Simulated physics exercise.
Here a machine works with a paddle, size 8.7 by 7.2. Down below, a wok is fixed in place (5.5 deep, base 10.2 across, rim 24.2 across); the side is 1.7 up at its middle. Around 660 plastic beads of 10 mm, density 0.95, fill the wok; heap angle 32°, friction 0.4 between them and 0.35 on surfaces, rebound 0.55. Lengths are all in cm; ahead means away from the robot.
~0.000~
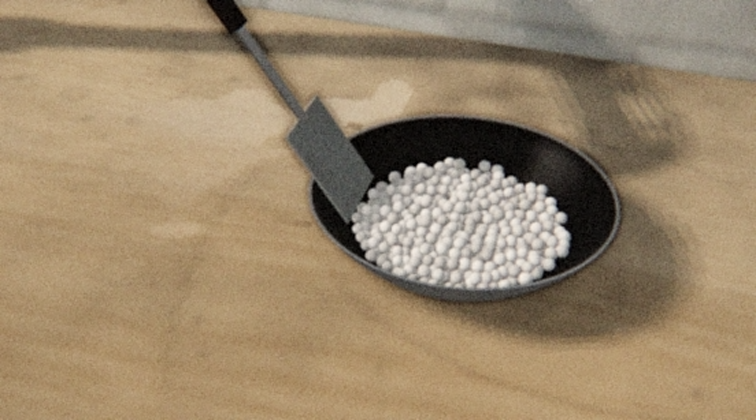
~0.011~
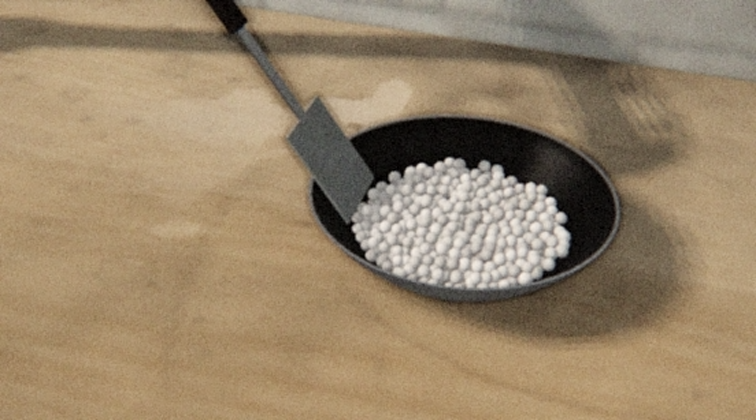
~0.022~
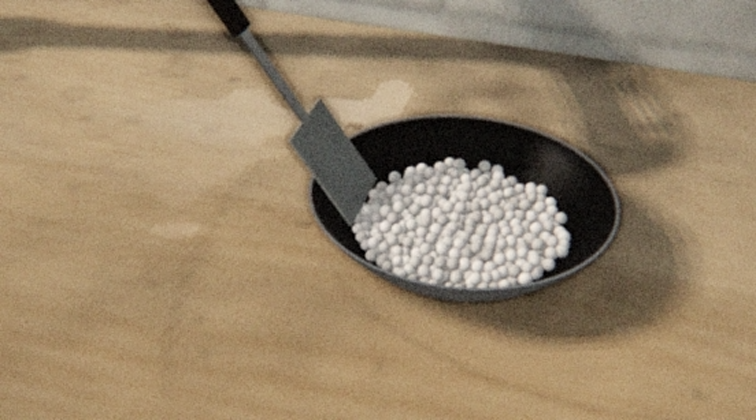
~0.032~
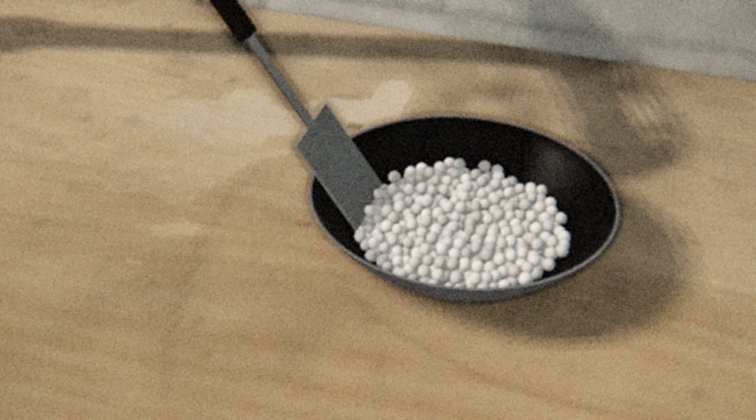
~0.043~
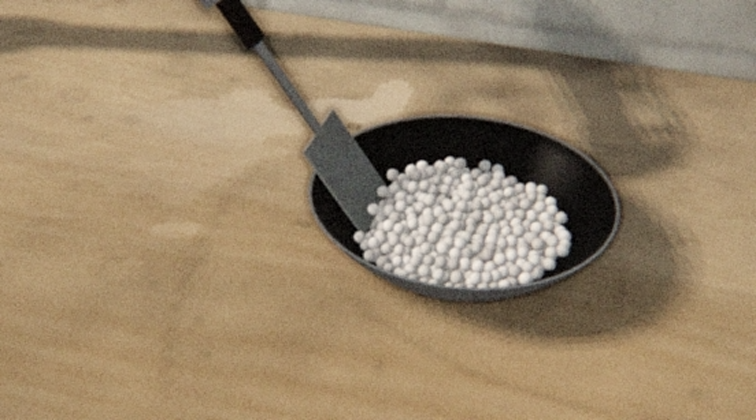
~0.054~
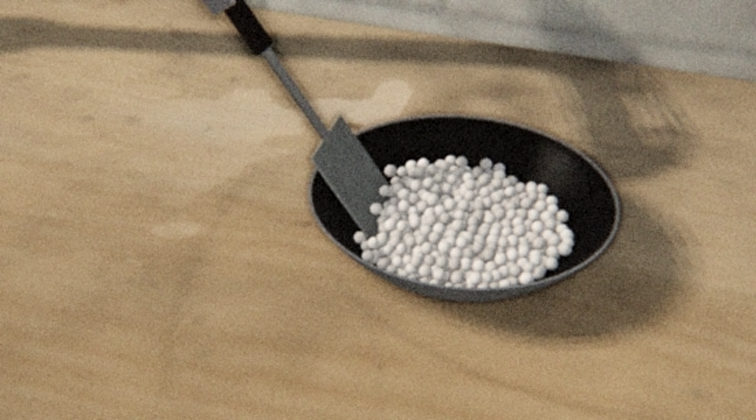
A grey metal paddle with a black handle slides slowly down and to the right by a small amount, nudging a few white beads along the left edge of the heap. The black wok holding the beads stays in place on a pale wooden surface, its shadow to the right. The still camera looks down at an angle, with a grey strip across the top right.
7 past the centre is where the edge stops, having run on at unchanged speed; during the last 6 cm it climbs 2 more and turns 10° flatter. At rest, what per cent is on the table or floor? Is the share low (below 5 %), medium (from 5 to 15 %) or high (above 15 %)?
The share is medium, from 5 to 15 %.
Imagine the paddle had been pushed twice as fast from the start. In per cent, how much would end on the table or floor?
In that case, close to 35 per cent.
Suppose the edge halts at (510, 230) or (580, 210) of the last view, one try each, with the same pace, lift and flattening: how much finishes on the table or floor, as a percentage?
I'd say some 0 per cent, then some 30 per cent.
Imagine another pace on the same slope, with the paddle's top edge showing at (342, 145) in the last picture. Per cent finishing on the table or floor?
That share would be some 25 percent.
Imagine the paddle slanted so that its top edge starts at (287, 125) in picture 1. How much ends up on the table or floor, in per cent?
Roughly 5 percent ends on the table or floor.
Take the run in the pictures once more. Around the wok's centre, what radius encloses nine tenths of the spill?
It comes to about 30 cm.
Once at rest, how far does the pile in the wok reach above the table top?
6.5 cm.
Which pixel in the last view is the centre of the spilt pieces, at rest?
Near pixel (680, 283).
After 0.13 s, sloping 54°, highest piece 5 above the table; 655 in the wok.
After 0.21 s, sloping 50°, highest piece 6 above the table; 655 in the wok.
After 0.45 s, sloping 44°, highest piece 7 above the table; 587 in the wok, 63 on the table or floor, 5 on the blade or in flight.
After 1.50 s, sloping 44°, highest piece 6 above the table; 587 in the wok, 68 on the table or floor.
At rest, 587 in the wok, 68 on the table or floor. That is 10 % on the table or floor.
